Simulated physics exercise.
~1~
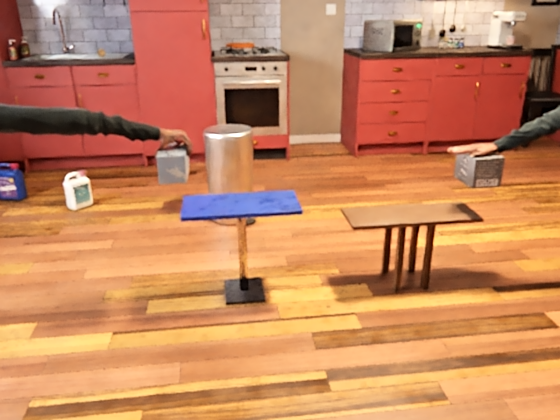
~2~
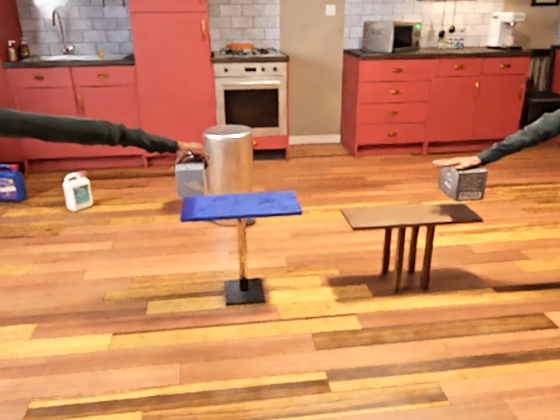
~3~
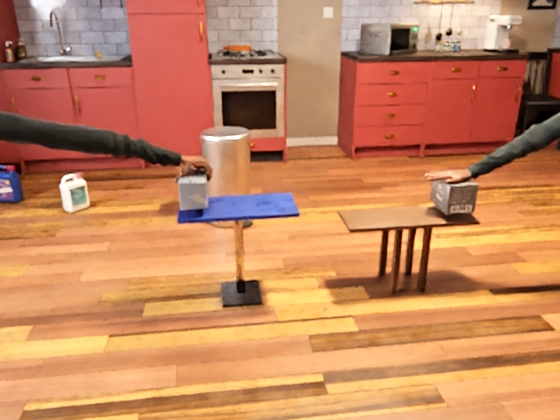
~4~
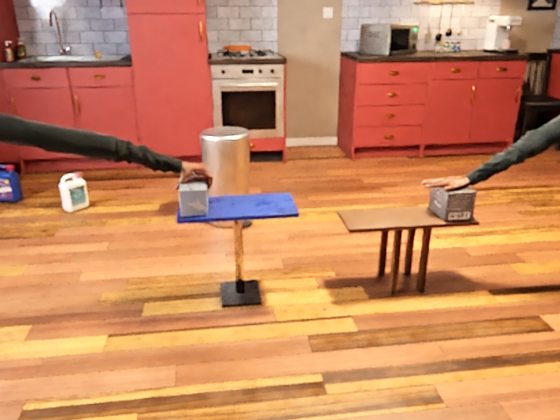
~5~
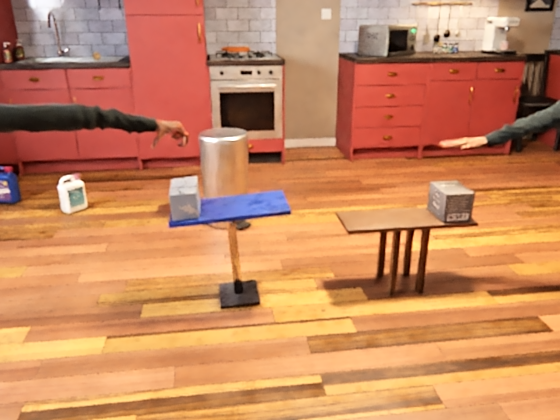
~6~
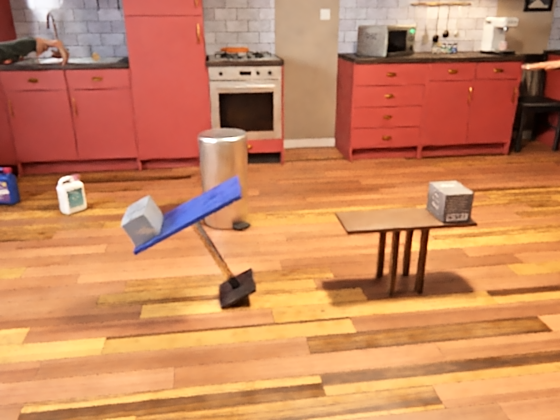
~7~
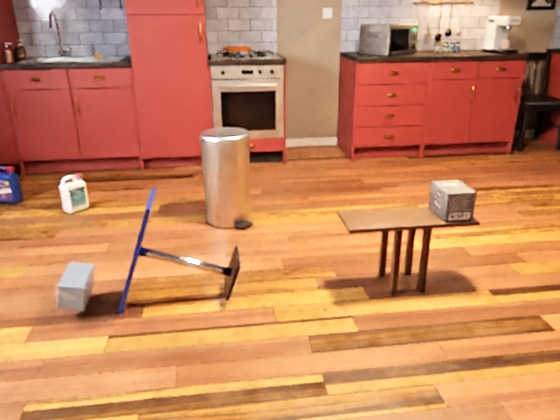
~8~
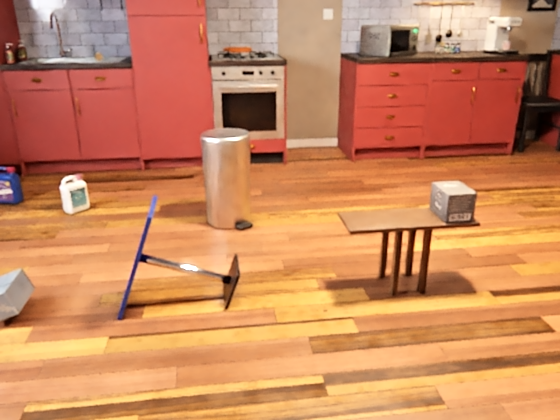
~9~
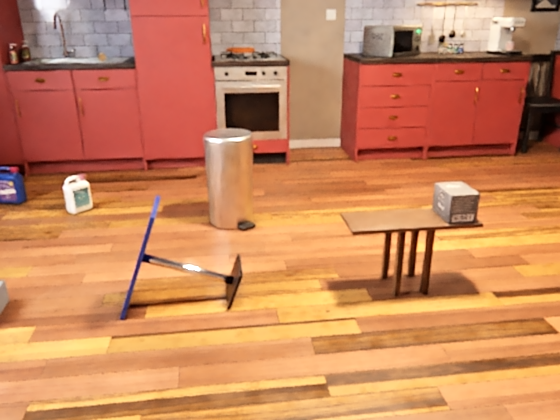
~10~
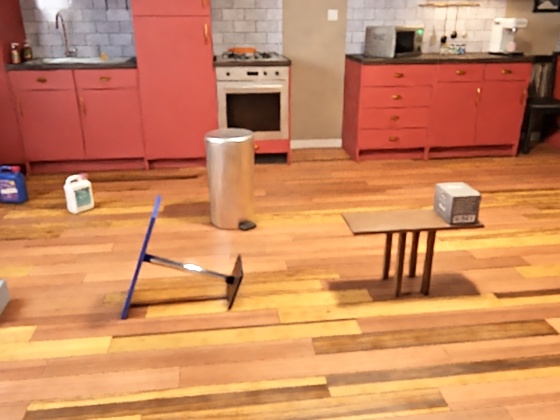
A blue side table toppled over to the left after two hands set a grey block on its left end and another on the right end of a brown table, then let go; its block tumbled away leftward, while the brown table stayed upright.
